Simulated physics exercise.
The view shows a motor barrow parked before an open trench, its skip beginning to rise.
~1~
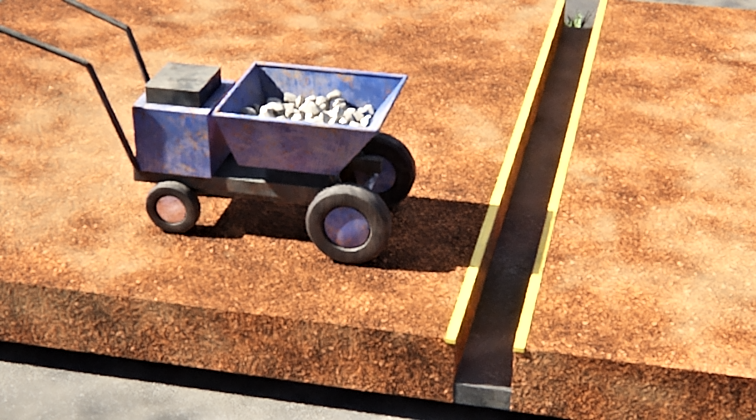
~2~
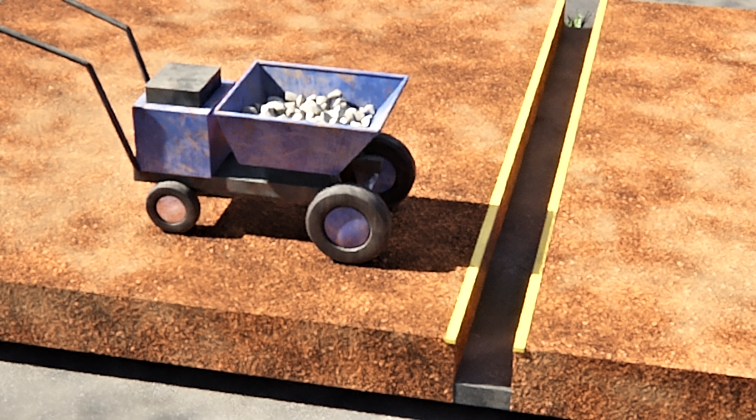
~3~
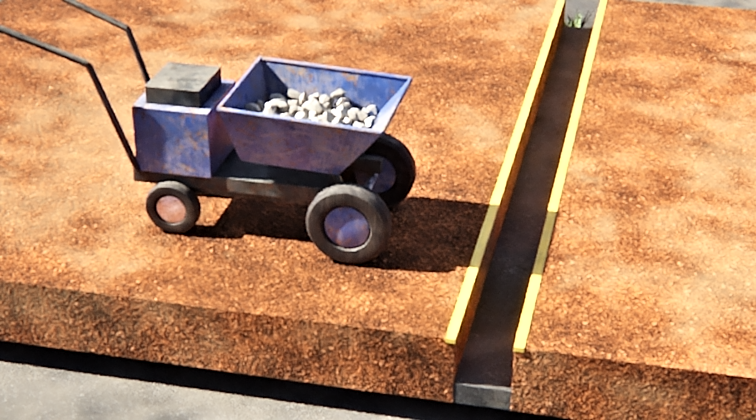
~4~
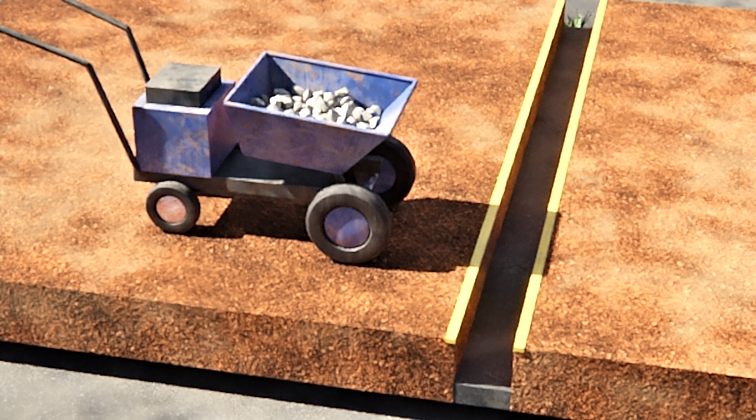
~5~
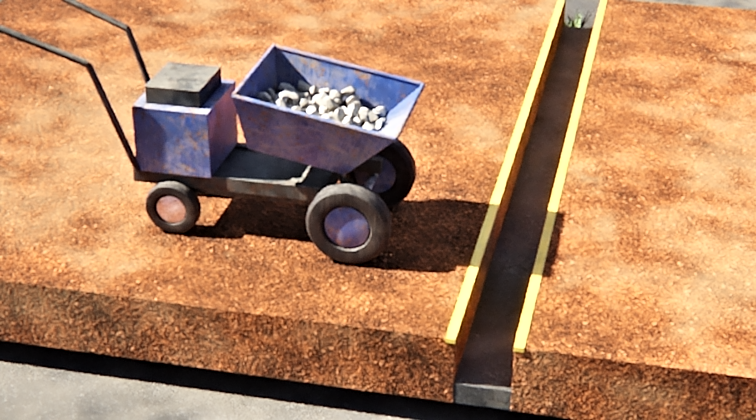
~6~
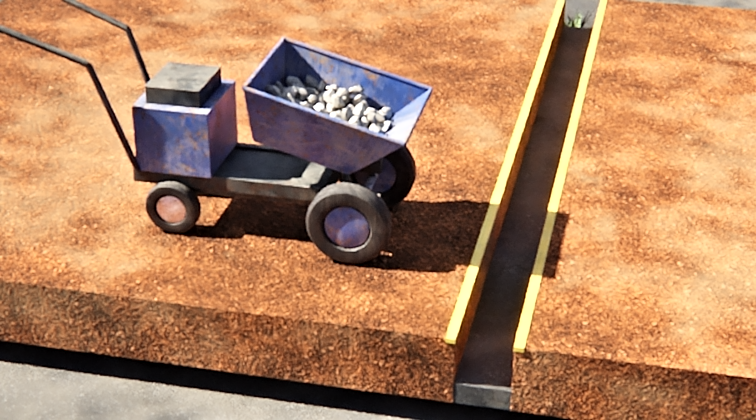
On a slab of rusty brown ground, a small blue motor barrow loaded with broken grey stones stands to the left of a narrow, yellow-edged trench. Its skip starts level, then slowly lifts at the back and tilts toward the trench, while the wheels stay still and the stones remain inside.
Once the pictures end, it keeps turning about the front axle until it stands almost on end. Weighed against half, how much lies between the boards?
Above half.
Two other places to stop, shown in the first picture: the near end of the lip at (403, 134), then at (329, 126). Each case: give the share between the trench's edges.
First spot: Roughly 90 percent; second spot: Roughly 40 percent.
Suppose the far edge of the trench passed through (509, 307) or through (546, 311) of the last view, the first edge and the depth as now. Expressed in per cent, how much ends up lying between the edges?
First one: 90 per cent; second one: 100 per cent.
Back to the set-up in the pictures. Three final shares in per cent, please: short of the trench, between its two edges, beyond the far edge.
Short 0, between 100, beyond 0 per cent.
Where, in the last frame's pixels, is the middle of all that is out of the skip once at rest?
Last view, resting centre - approx. (510, 277).
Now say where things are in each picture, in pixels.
Lip of the skip at (377, 131), level; top of the load at (298, 123), broken stones; first edge of the trench at (463, 301); far edge at (529, 309), the trench under half as wide as the skip, and about as deep as wide, in the first picture.
Lip of the skip at (378, 131), level; top of the load at (299, 123), in the second picture.
Lip of the skip at (382, 133), tipped barely; top of the load at (301, 121), in the third picture.
Lip of the skip at (388, 135), tipped a little; top of the load at (292, 116), in the fourth picture.
Lip of the skip at (395, 139), tipped a little; top of the load at (289, 109), in the fifth picture.
Lip of the skip at (404, 144), tipped clearly; top of the load at (296, 104); first edge of the trench at (463, 301); far edge at (529, 309), in the sixth picture.
Soon after the last picture, skip tipped steeply; all in the skip.
A little later, skip tipped right over; nearly all in the skip; a stray few short of the trench; a small part in or heaped over the trench; a stray few falling.
Later still, skip tipped right over; a small part in the skip; a stray few short of the trench; nearly all in or heaped over the trench; a stray few beyond it.
At rest, skip tipped right over; nearly all in or heaped over the trench; a stray few beyond it.
